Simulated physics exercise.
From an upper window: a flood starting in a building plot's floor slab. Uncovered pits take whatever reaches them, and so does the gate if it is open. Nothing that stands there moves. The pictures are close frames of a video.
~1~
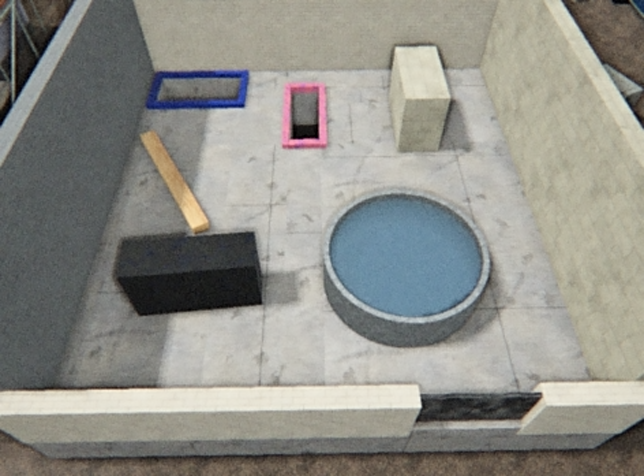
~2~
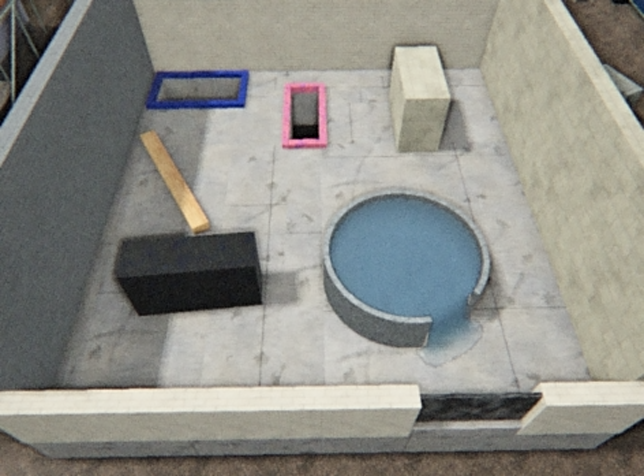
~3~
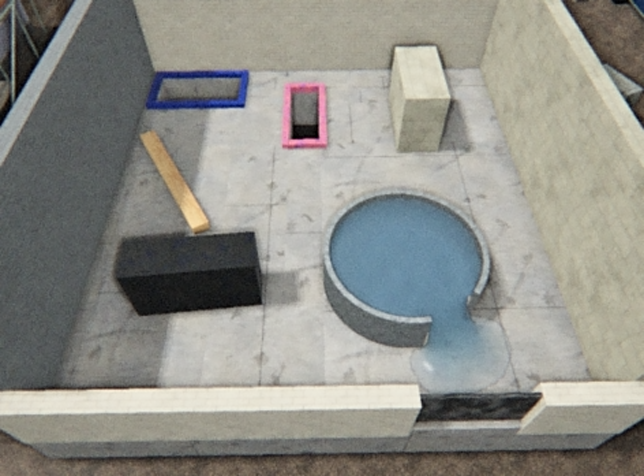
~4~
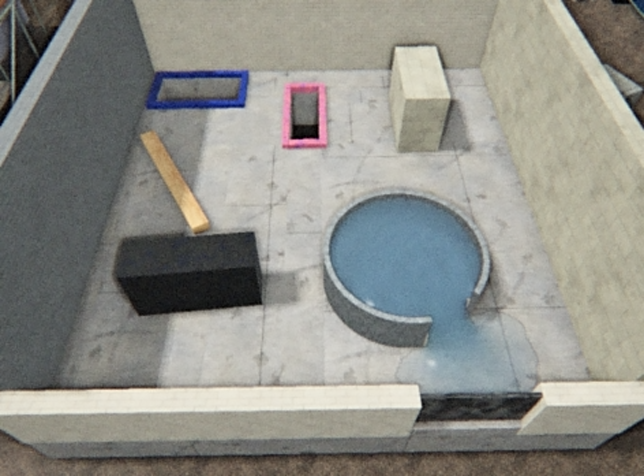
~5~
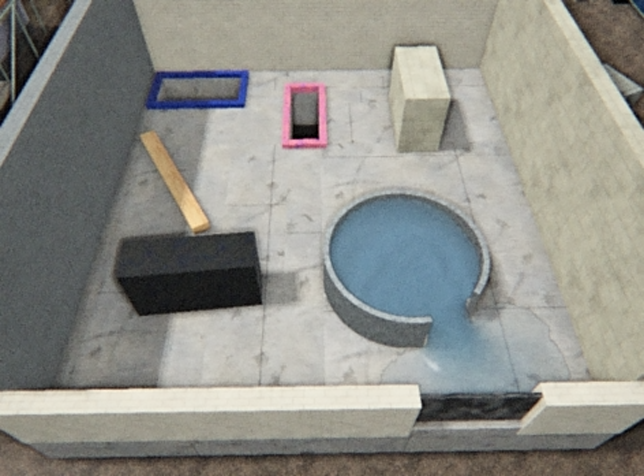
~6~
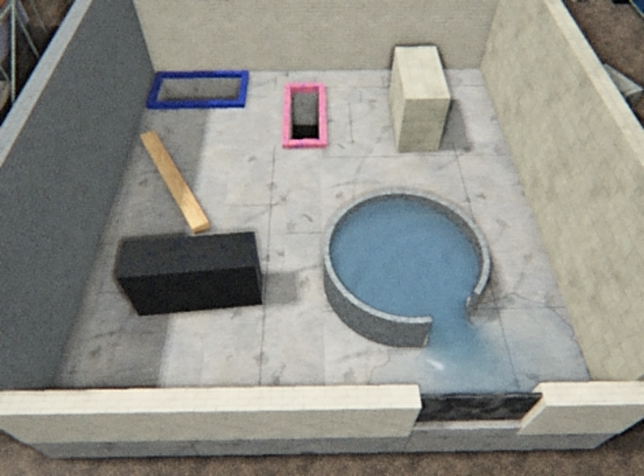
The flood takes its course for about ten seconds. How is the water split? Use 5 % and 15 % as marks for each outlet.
In the end: The gate takes under 5 %; the blue pit takes under 5 %; the pink pit takes under 5 %.
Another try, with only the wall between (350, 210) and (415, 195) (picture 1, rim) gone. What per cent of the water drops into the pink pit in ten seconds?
Parts in a hundred: Pink 6.
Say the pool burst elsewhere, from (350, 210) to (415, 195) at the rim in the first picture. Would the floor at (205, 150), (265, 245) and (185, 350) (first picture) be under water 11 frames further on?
As listed: Covered, clear, no water.
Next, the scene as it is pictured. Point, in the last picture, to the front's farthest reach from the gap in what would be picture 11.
Roughly at (274, 411).
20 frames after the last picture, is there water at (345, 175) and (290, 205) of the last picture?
As listed: Clear, dry.
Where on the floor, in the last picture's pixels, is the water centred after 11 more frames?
Roughly at (430, 305).
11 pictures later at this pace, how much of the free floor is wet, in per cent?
Some 20 per cent.
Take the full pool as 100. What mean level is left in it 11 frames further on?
About 62 per cent.
A moment on, water covers 10 % of the floor; the gate 0 %, the blue pit 0 %, the pink pit 0 %.
Next, water covers 20 % of the floor; the gate 0 %, the blue pit 0 %, the pink pit 0 %.
Then, water covers 40 % of the floor; the gate 0 %, the blue pit 0 %, the pink pit 0 %.
Later, water covers 65 % of the floor; the gate 0 %, the blue pit 0 %, the pink pit 0 %.
In the end, water covers 90 % of the floor; the gate 0 %, the blue pit 0 %, the pink pit 0 %.
